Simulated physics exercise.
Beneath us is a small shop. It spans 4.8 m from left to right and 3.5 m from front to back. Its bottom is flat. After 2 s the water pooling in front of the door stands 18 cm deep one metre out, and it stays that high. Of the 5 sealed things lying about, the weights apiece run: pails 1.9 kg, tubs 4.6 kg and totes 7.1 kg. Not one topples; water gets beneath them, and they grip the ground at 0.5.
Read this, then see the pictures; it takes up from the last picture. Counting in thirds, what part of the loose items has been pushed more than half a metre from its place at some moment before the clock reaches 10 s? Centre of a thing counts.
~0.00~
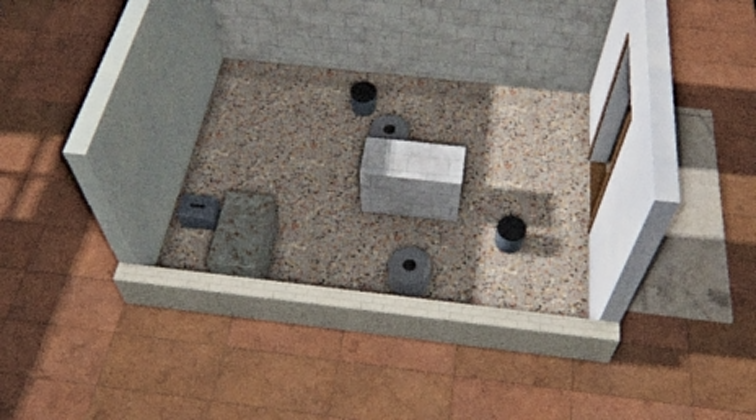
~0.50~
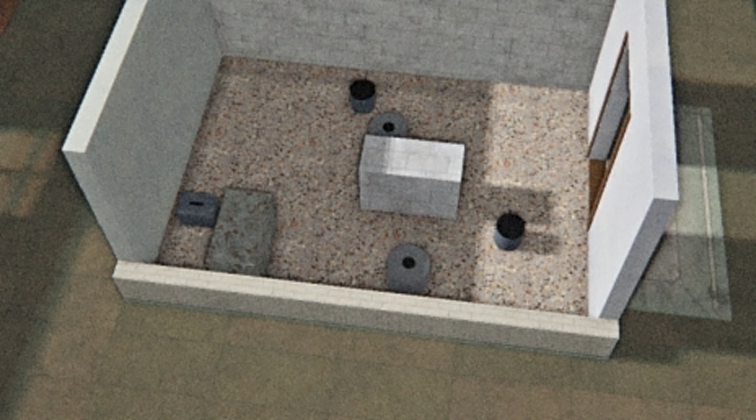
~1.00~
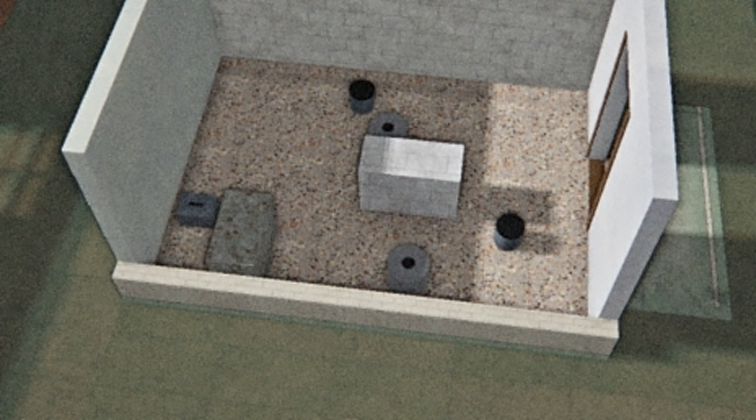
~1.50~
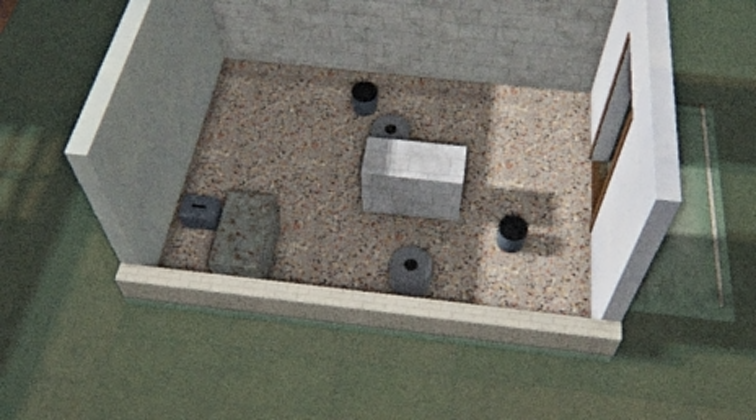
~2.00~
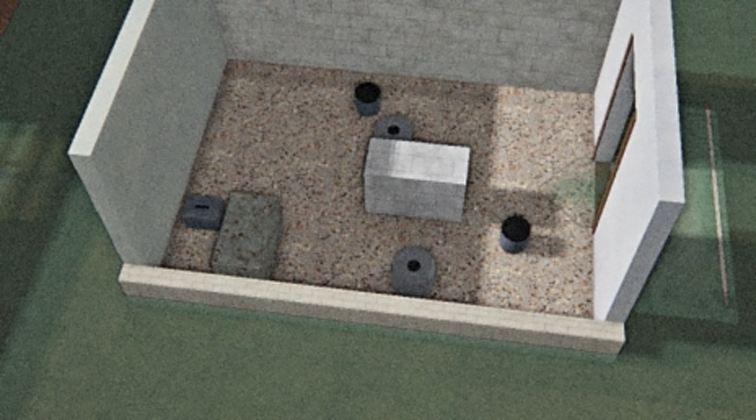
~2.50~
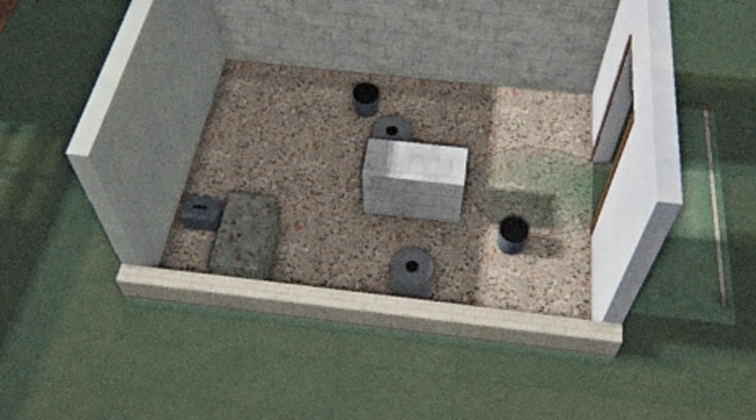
It will work out to two or more in three.
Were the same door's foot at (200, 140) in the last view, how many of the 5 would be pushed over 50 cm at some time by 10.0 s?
Then it comes to 4.
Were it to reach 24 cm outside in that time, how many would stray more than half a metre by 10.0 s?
Then 5 of them.
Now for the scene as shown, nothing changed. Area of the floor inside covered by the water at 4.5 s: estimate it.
Flooded: Near 10.5 m2.
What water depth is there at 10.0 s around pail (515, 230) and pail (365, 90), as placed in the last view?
Depth approx. 5 cm / 6 cm.
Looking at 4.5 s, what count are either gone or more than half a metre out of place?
My count gives 3.
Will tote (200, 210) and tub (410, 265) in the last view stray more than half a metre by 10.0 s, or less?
Smaller; bigger.
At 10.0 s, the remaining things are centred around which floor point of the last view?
Mean position: Approximately (244, 189).
After 3.5 s 1 of 5 are over 50 cm from their spots; 0 afloat.
After 4.5 s 3 of 5 are over 50 cm from their spots; 1 afloat.
After 7.0 s 4 of 5 are over 50 cm from their spots; 4 afloat.
After 10.0 s 4 of 5 are over 50 cm from their spots, and 4 have been at some point; 5 afloat.
